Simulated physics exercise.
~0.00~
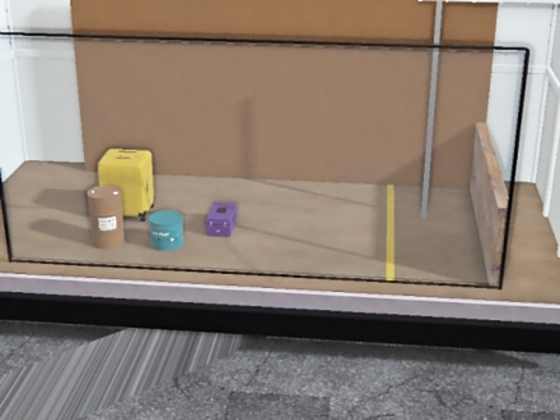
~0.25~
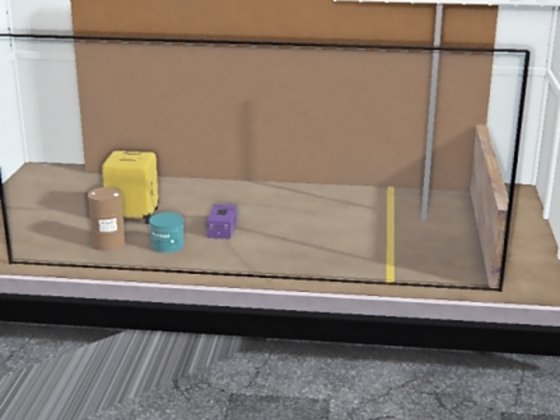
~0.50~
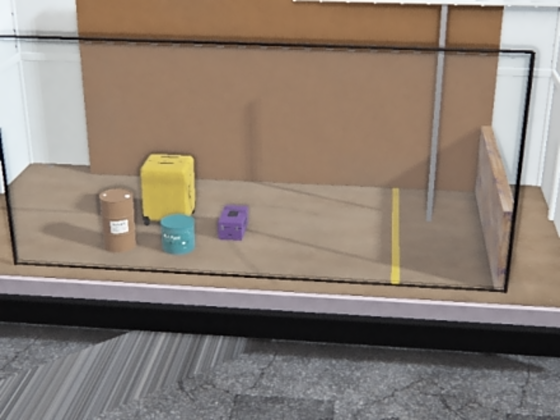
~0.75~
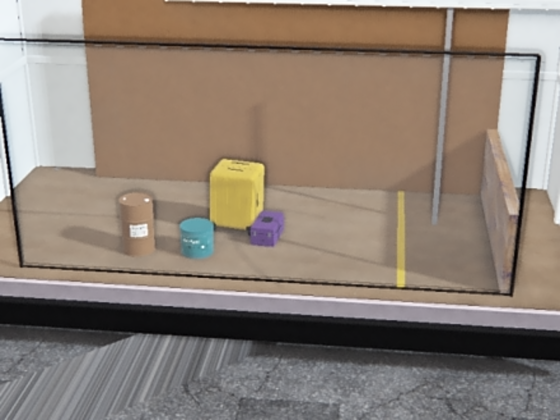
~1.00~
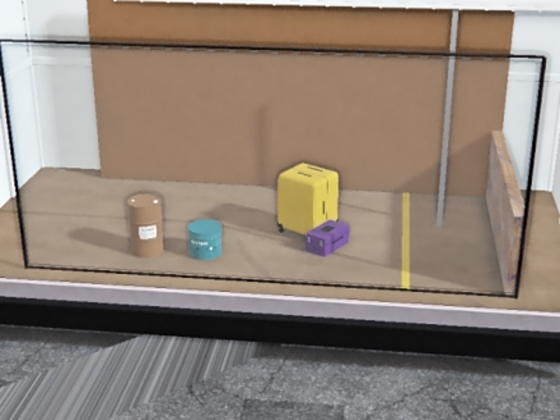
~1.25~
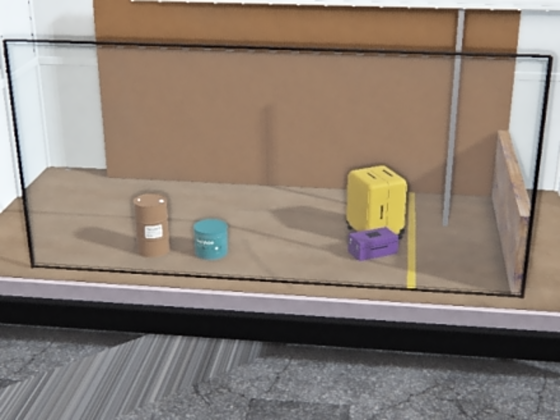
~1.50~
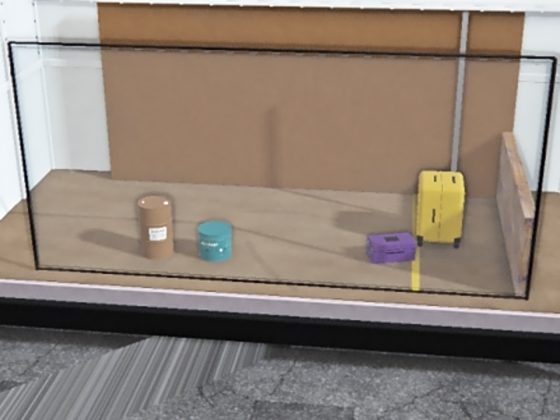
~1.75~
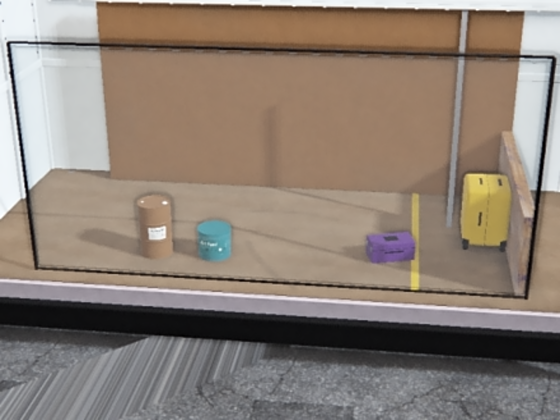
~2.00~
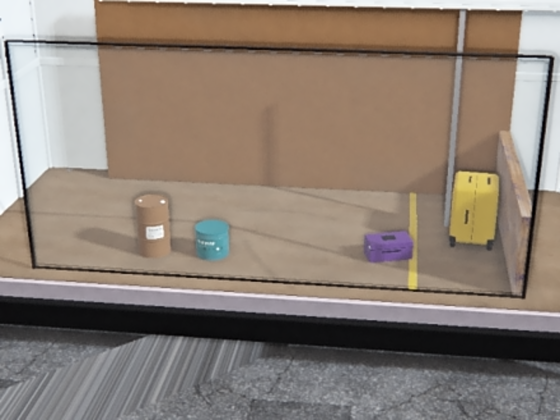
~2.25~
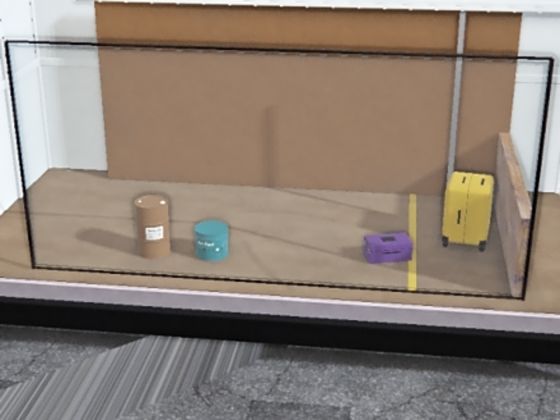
At first, a yellow wheeled case, a brown drum, a teal bucket and a purple toolbox sit toward the left of an open bay, with a yellow line on the floor to their right. The yellow case begins rolling right, while the toolbox slides the same way and the drum and bucket shift only a little. The case catches up with the toolbox, passes behind it and crosses the line, as the toolbox slows. Still upright, the case reaches the wooden panel at the right, then drifts slightly back left. It ends beyond the line, while the toolbox rests just short of it and the drum and bucket remain far to the left.
